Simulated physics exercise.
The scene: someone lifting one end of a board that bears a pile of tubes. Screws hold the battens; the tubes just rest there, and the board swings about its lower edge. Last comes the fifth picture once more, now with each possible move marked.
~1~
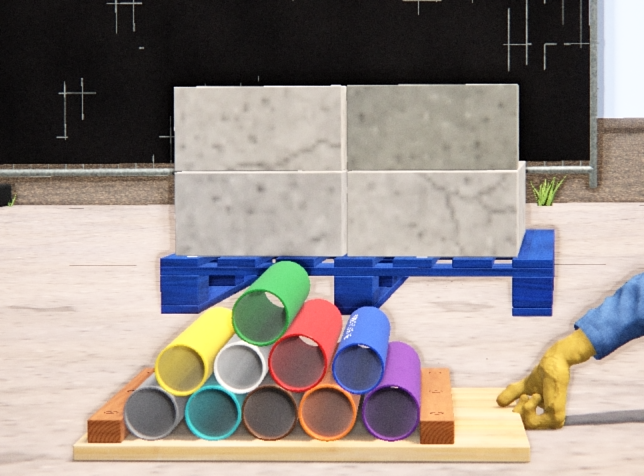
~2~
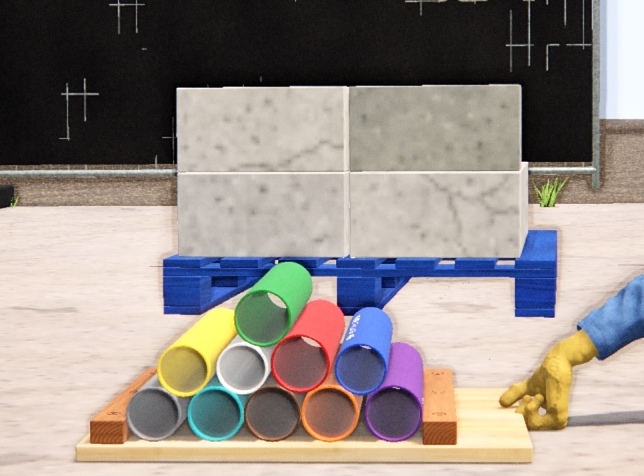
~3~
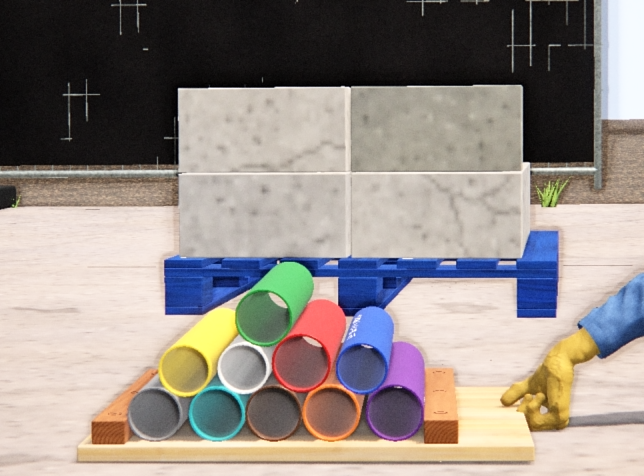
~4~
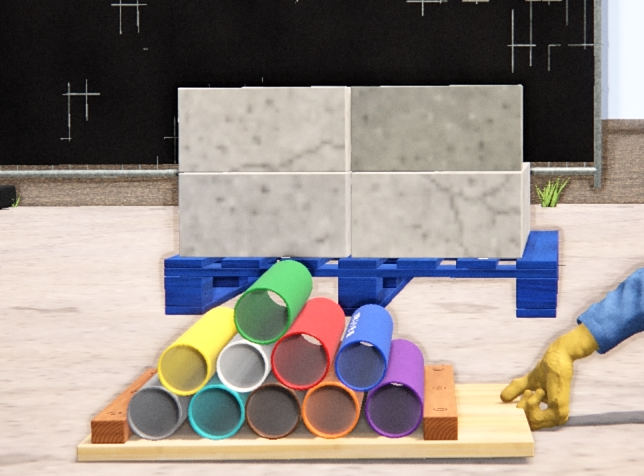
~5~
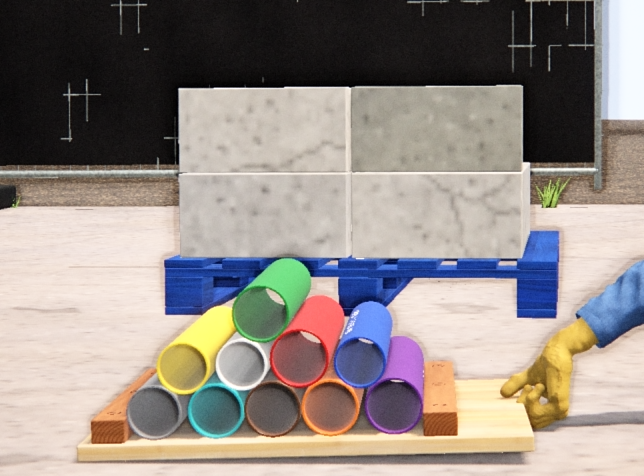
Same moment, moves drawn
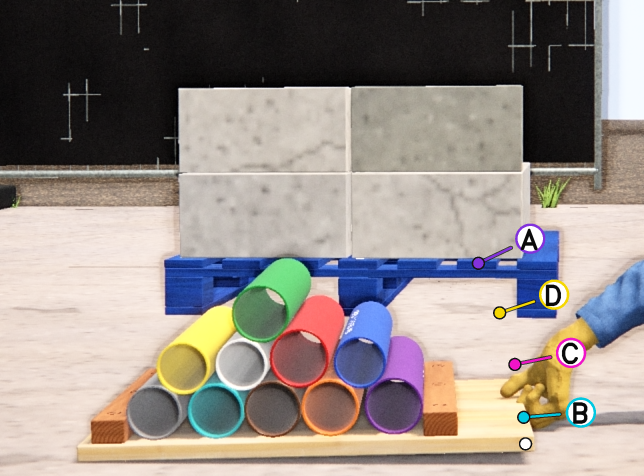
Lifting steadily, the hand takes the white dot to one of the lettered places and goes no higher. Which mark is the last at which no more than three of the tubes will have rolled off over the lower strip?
The highest mark that will do is A.
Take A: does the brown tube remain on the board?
Yes.
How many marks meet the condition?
Four of the four.
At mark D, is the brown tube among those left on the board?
Yes.
On the marked copy, A at (478, 263); B at (524, 417); C at (515, 365); D at (499, 313); the white dot at (525, 444).
With A. Early on, board at 16°.
Further on, board at 25°.
At the end, board at 25°, one over the low batten (green).
As for the rest, B none over the low batten; C none over the low batten; D none over the low batten.
